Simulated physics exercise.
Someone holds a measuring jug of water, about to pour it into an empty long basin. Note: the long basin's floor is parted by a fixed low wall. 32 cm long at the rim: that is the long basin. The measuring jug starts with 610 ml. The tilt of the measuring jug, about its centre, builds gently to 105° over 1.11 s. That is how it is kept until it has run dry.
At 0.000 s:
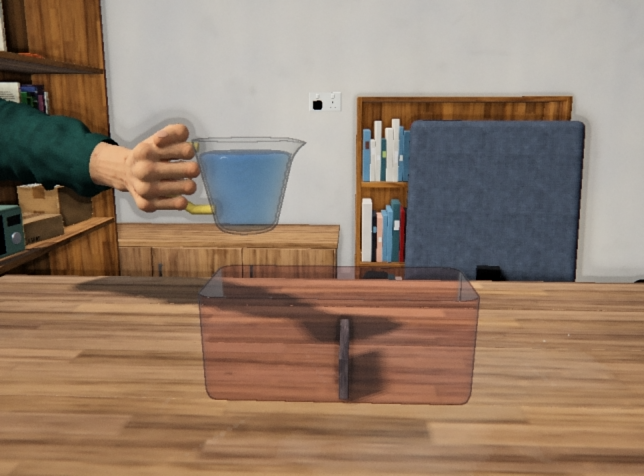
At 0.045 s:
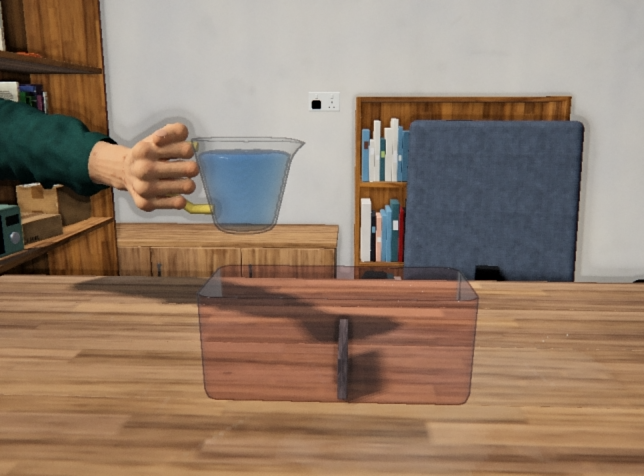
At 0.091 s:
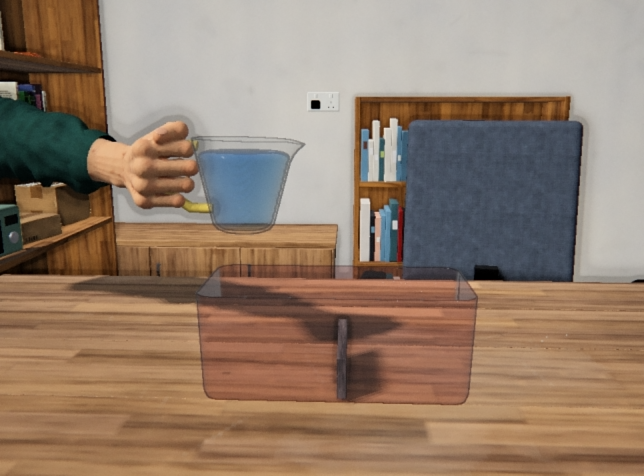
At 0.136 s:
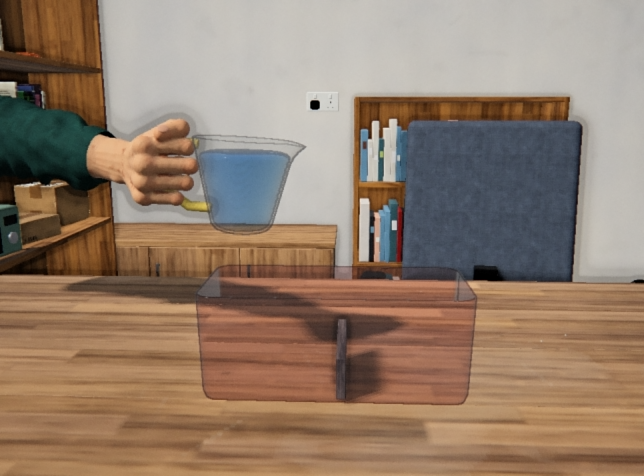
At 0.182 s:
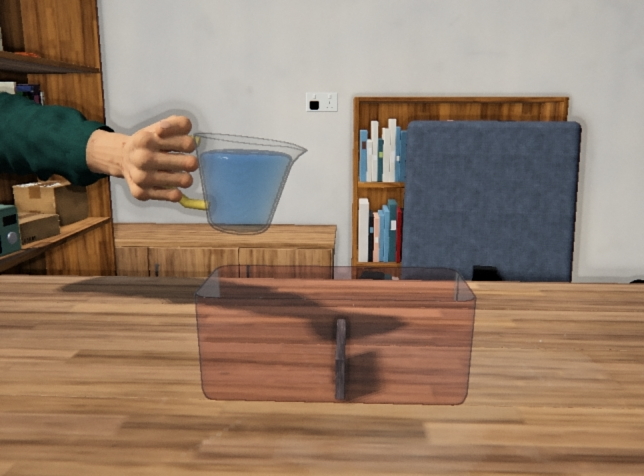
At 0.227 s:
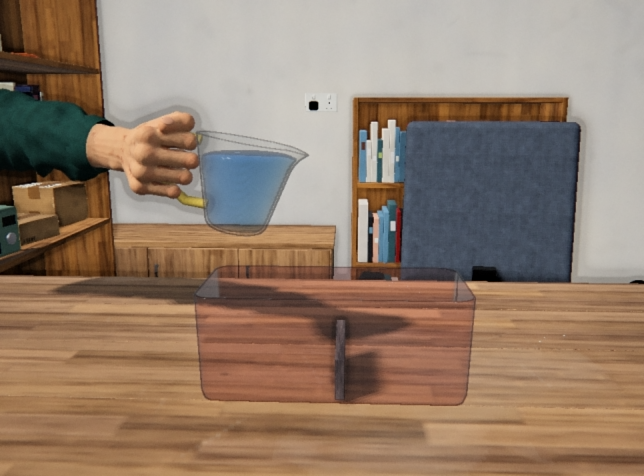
A hand in a dark green sleeve reaches in from the left above a wooden table, seen from the front at a nearly level view in a room with shelves, books and a pale wall. It grips a clear jug of blue water above an empty, see-through reddish basin with a short upright divider, before a dark blue panel. The jug, level at first, tilts slightly to the right.
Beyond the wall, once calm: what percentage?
69 out of 100.
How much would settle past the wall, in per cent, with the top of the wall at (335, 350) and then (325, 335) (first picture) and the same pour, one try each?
Around 80 and 90 percent, in that order.
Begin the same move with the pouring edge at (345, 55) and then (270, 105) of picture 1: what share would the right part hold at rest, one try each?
95 then 25 %.
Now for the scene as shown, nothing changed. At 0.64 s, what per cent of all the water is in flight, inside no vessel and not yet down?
Near 22 in a hundred.
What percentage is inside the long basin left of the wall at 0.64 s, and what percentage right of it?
About 0 left, 12 right.
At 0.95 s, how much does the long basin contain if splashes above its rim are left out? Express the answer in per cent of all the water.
I reckon close to 78 per cent.
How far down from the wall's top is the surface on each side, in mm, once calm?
About 44 mm on the left, about 32 mm on the right.
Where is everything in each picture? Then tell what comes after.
The first picture shows tilt 0°; pouring edge (306, 141); surface from (201, 153) to (293, 154); the long basin's rim runs from (210, 281) to (469, 285); the wall's top is at (344, 339).
The second picture shows tilt 0°; pouring edge (306, 142); surface from (200, 153) to (292, 154).
The third picture shows tilt 2°; pouring edge (306, 143); surface from (200, 151) to (291, 154).
The fourth picture shows tilt 4°; pouring edge (306, 146); surface from (201, 152) to (292, 155).
The fifth picture shows tilt 7°; pouring edge (308, 149); surface from (203, 153) to (294, 156).
The sixth picture shows tilt 10°; pouring edge (309, 154); surface from (203, 154) to (297, 157).
By 0.64 s the tilt is 65° and 67 per cent is still to pour, 0 is left of the wall and 11 right of it.
By 0.95 s the tilt is 99° and 11 per cent is still to pour, 15 is left of the wall and 63 right of it.
By 1.26 s the tilt is 105° and 0 per cent is still to pour, 31 is left of the wall and 69 right of it.
By 1.61 s the tilt is 105° and 0 per cent is still to pour, 31 is left of the wall and 69 right of it.
At rest 31 per cent lies left of the wall, 69 right of it and 0 outside.
